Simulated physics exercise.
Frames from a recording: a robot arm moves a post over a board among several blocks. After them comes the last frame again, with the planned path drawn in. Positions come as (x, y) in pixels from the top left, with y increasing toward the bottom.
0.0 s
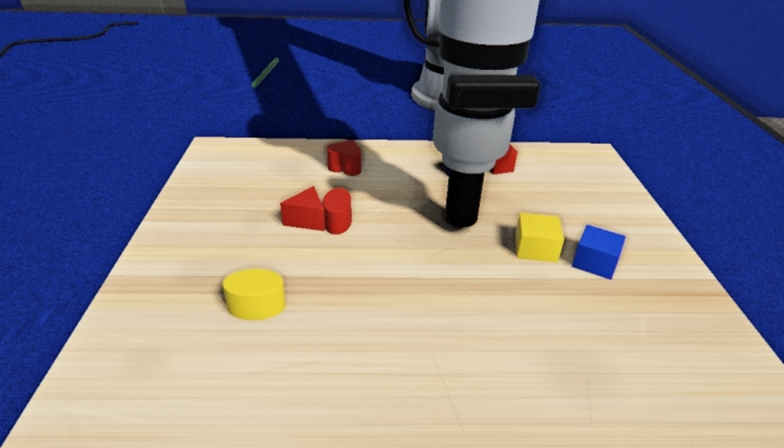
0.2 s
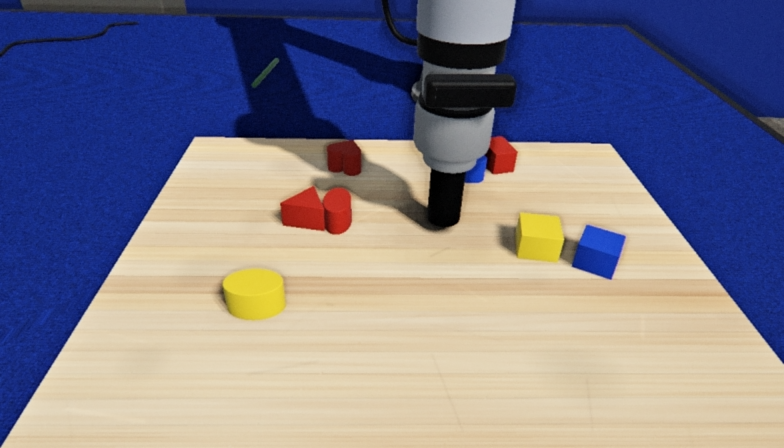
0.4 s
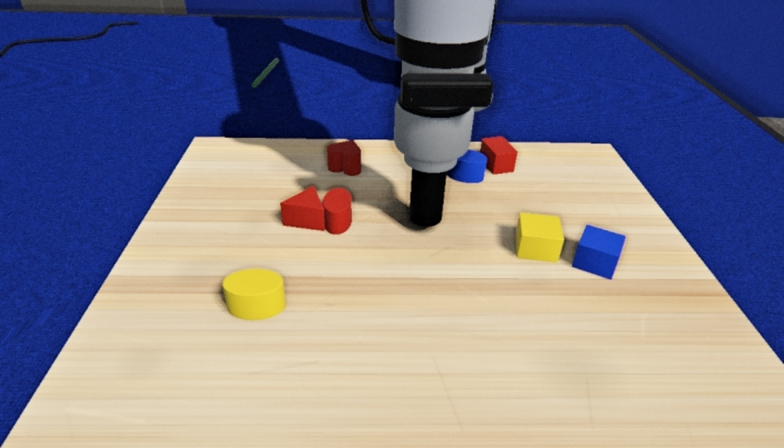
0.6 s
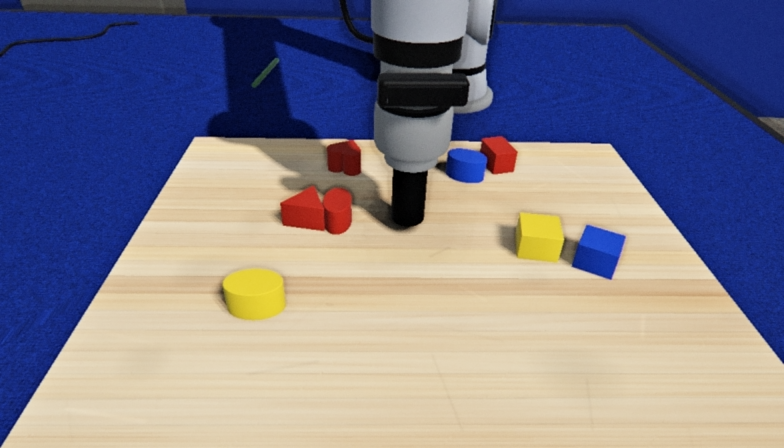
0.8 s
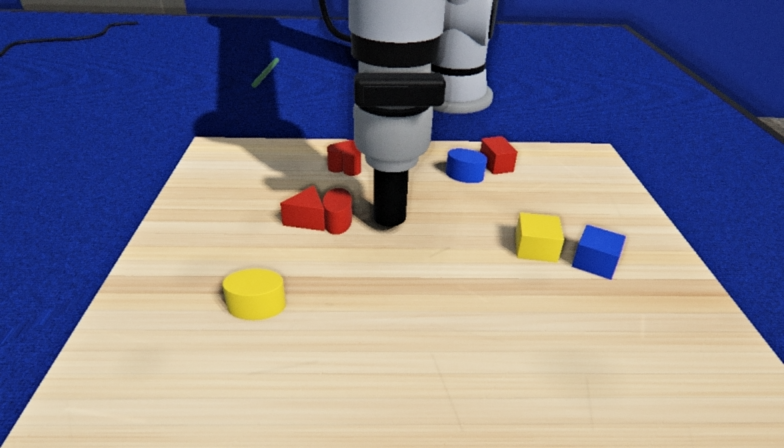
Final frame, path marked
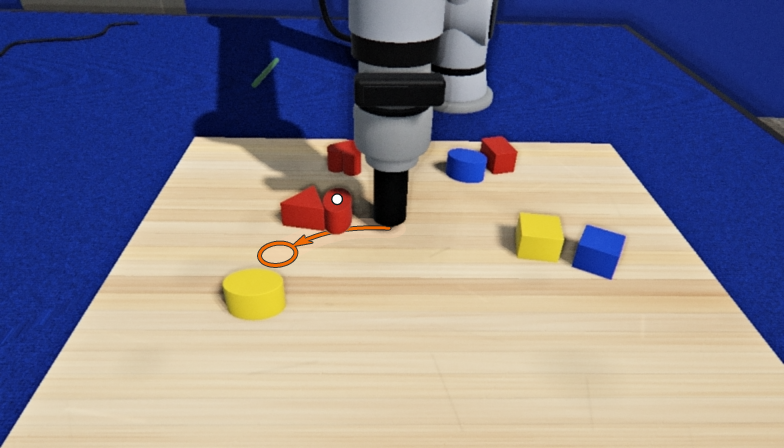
On a wooden board over blue cloth, a robot arm moving its black post steadily left among still red, yellow and blue blocks.
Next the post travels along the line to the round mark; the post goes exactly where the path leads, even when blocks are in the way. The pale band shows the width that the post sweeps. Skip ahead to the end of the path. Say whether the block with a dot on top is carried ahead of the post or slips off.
It will get left beside or behind the post.
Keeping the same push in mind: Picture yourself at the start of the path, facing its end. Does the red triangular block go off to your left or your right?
Off to the right side.
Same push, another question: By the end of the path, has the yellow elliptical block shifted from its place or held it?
The yellow elliptical block is left alone.
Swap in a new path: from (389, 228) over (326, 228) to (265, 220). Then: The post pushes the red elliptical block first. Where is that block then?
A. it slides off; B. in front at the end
B (in front at the end)
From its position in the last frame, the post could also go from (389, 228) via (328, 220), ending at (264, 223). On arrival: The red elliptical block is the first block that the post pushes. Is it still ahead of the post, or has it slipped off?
It stays on the post's front.
Drawn move, from (389, 228) via (350, 229) and (312, 237), ending at (278, 254); the dot is on the red elliptical block.
What follows on the original path. One third of the way, post (349, 218); red triangular block (293, 197), turned 20° clockwise; red elliptical block (320, 199).
Two thirds of the way, post (311, 227); red triangular block (269, 193), turned 55° clockwise; red elliptical block (288, 203), turned 40° clockwise.
At the end, post (276, 243); yellow elliptical block still; red triangular block (267, 192), turned 60° clockwise; red elliptical block (282, 204), turned 55° clockwise.
